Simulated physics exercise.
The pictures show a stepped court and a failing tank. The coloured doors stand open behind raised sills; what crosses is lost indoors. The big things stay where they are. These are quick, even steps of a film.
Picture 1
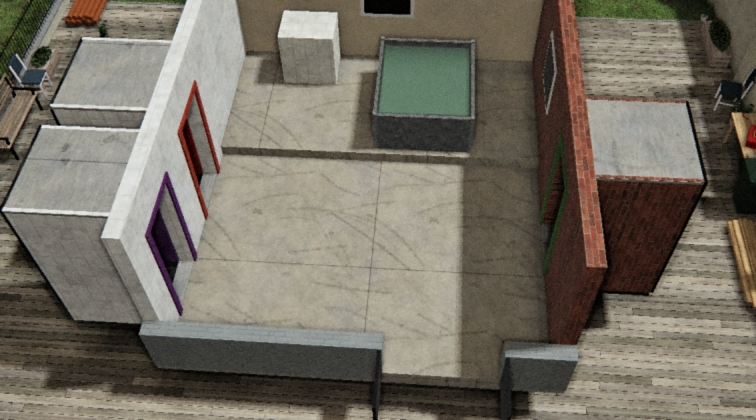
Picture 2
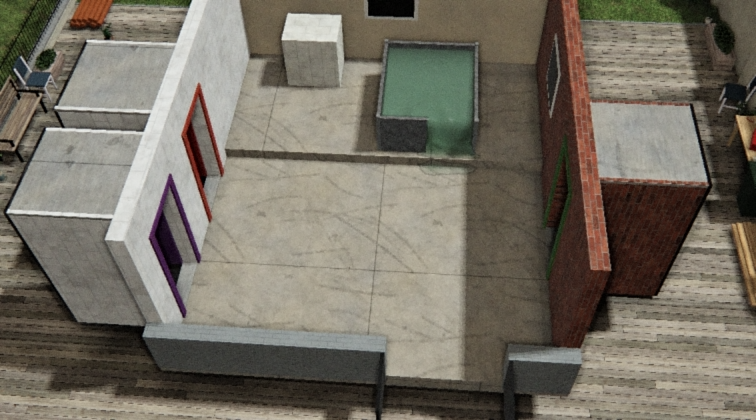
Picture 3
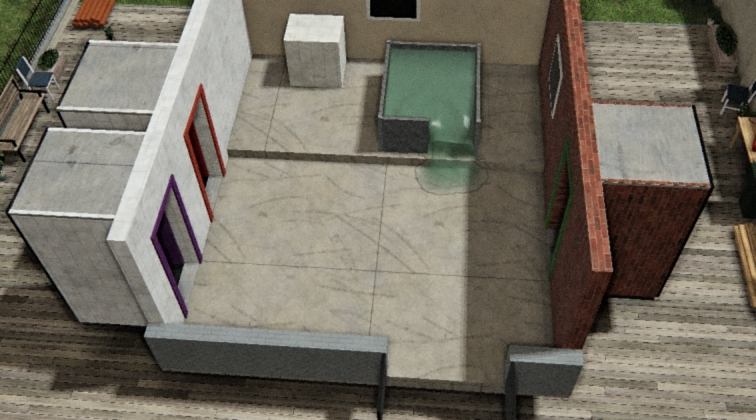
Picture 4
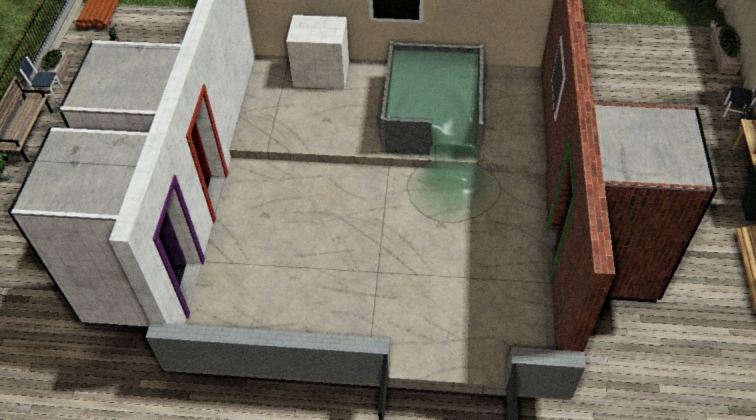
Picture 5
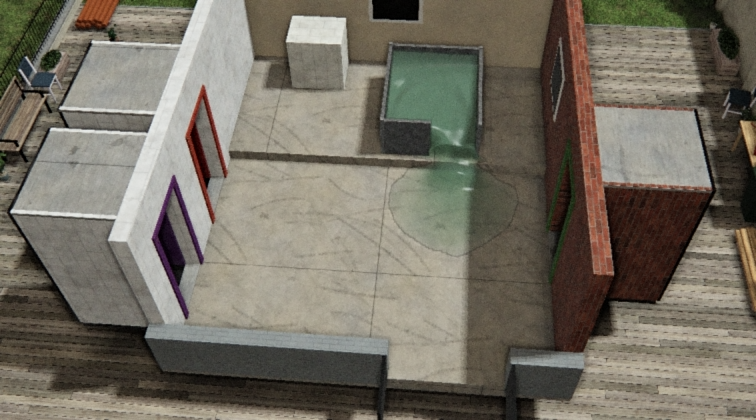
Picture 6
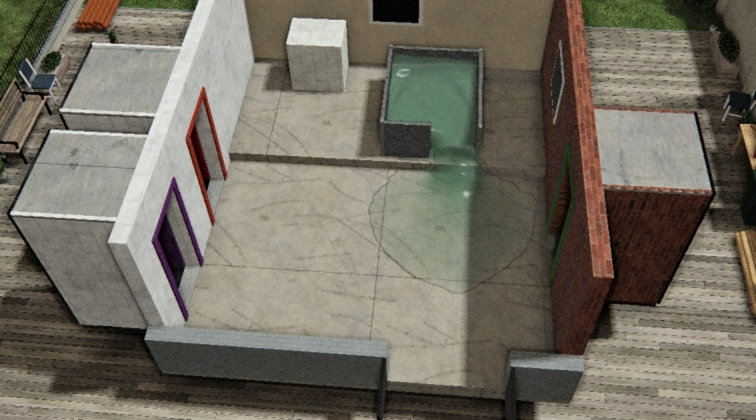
A stepped concrete court on a weathered plank deck is seen from high above, its near side edged by a low grey wall with a gap. A white wall with purple and red doorways stands at left, a brick wall with a green doorway at right, and a pale block and grey tank of green water behind. Water pours through an opening in the tank's front, drops over the step and spreads in a widening, thinning sheet.
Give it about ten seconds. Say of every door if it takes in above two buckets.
The purple door takes more than that; the green door takes more than that; the red door stays under that.
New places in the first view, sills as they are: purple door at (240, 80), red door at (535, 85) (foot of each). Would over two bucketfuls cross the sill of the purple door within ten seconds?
Purple door lets less in.
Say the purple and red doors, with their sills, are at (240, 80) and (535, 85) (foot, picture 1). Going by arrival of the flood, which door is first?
I say the green door.
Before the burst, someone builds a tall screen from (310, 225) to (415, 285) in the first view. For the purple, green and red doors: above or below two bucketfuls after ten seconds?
Purple door takes less, green door lets more in, red door keeps below it.
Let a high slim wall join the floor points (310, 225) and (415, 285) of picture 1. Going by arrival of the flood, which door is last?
That is the purple-painted one.
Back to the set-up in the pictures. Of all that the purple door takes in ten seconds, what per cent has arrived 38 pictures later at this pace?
Roughly 35 per cent.
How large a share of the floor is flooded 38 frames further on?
I make it 55 per cent.
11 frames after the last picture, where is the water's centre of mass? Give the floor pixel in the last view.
At about (442, 193).
A moment on, water covers 40 % of the floor; the purple door not reached, the green door under two buckets in, the red door not reached.
Next, water covers 45 % of the floor; the purple door not reached, the green door over two buckets in, the red door not reached.
Then, water covers 45 % of the floor; the purple door wet at the sill, nothing in, the green door over two buckets in, the red door not reached.
Later, water covers 55 % of the floor; the purple door over two buckets in, the green door over two buckets in, the red door wet at the sill, nothing in.
In the end, water covers 70 % of the floor; the purple door over two buckets in, the green door far over two buckets in, the red door wet at the sill, nothing in.
